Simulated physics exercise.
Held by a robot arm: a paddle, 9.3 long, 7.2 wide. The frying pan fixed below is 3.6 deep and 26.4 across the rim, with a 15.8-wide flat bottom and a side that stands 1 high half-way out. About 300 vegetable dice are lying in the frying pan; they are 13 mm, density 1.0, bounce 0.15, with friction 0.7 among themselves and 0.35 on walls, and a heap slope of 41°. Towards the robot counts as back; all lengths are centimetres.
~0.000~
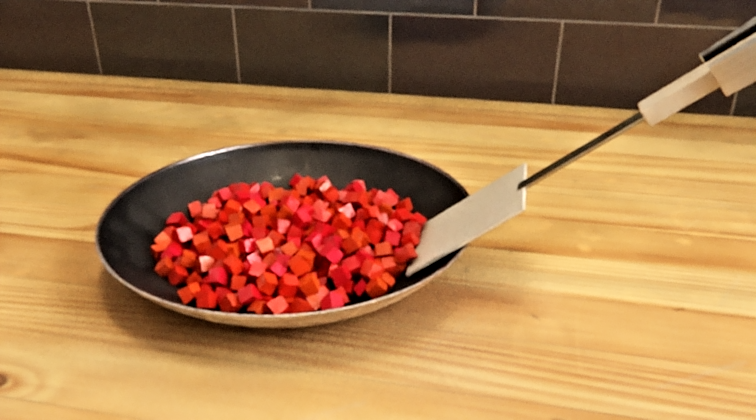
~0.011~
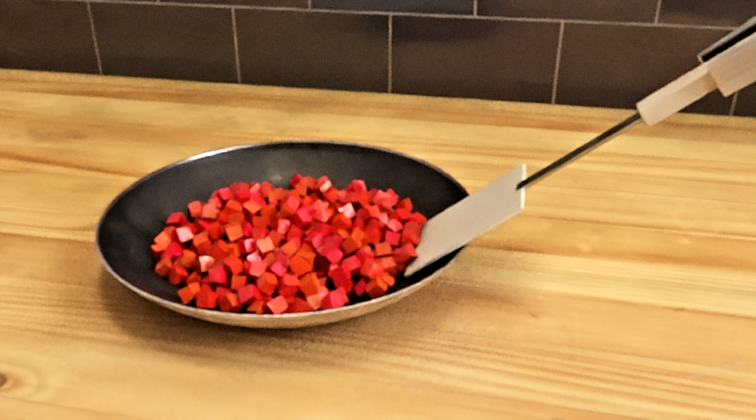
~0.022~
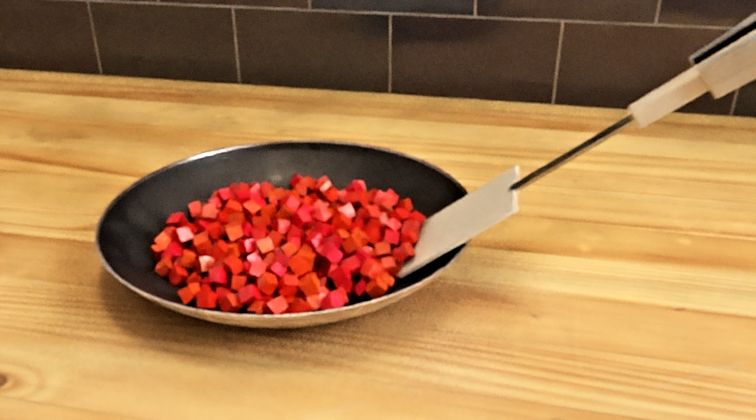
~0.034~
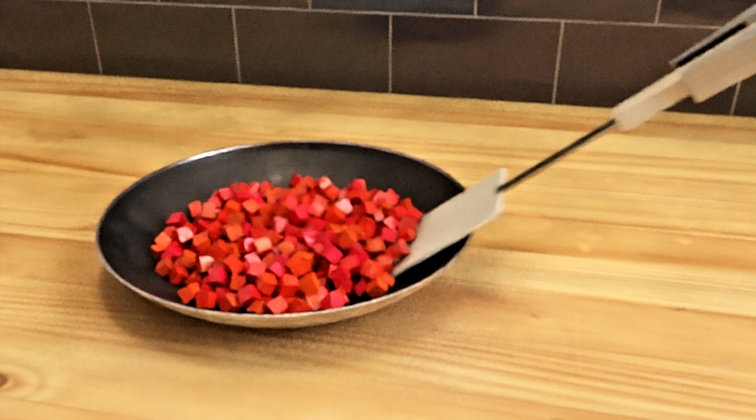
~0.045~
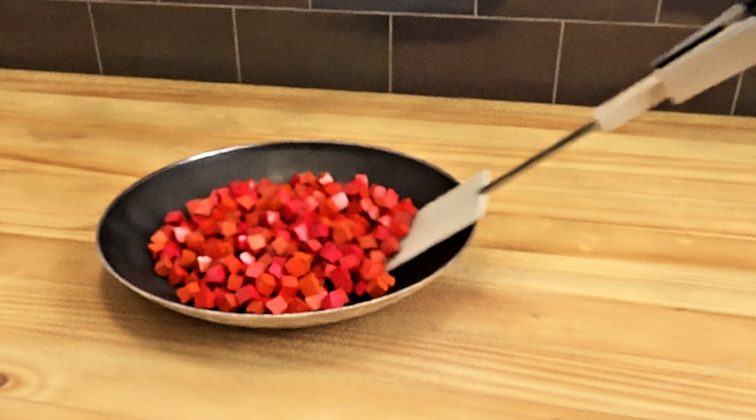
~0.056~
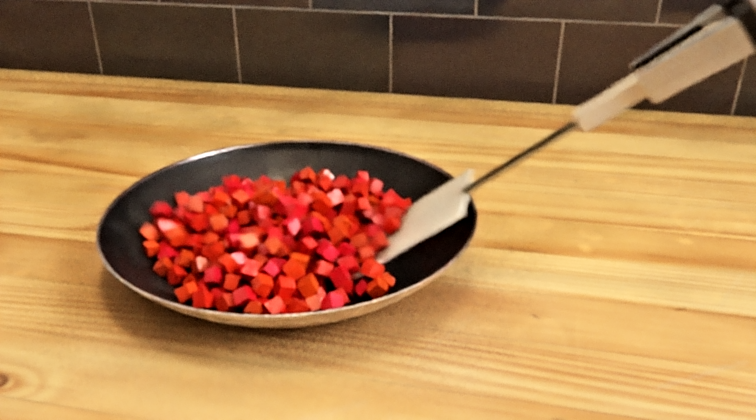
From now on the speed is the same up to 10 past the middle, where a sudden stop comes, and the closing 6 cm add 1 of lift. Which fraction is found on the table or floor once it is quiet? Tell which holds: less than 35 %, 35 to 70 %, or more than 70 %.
What holds is 35 to 70 %.
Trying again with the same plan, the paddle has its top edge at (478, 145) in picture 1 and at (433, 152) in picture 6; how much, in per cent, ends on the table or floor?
Near 45 in a hundred.
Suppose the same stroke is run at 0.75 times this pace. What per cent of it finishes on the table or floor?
Roughly 40 per cent.
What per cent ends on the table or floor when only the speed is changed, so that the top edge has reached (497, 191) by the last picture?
That share would be some 30 percent.
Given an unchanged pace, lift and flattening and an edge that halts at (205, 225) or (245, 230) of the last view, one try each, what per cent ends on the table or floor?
Around 20 per cent for the first try and 15 per cent for the second.
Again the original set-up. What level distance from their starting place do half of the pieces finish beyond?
Level distance of around 9 cm.
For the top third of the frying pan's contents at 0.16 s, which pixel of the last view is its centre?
About pixel (182, 193).
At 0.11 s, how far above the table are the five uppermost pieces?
Roughly 5 centimetres.
By 0.11 s, sloping 39°, highest piece 6 above the table; 296 in the frying pan, 1 on the blade or in flight.
By 0.16 s, sloping 39°, highest piece 6 above the table; 285 in the frying pan, 12 on the blade or in flight.
By 0.38 s, sloping 39°, highest piece 9 above the table; 166 in the frying pan, 122 on the table or floor, 9 on the blade or in flight.
By 1.43 s, sloping 39°, highest piece 3 above the table; 166 in the frying pan, 131 on the table or floor.
Final count, 166 in the frying pan, 131 on the table or floor. That is 44 % on the table or floor.
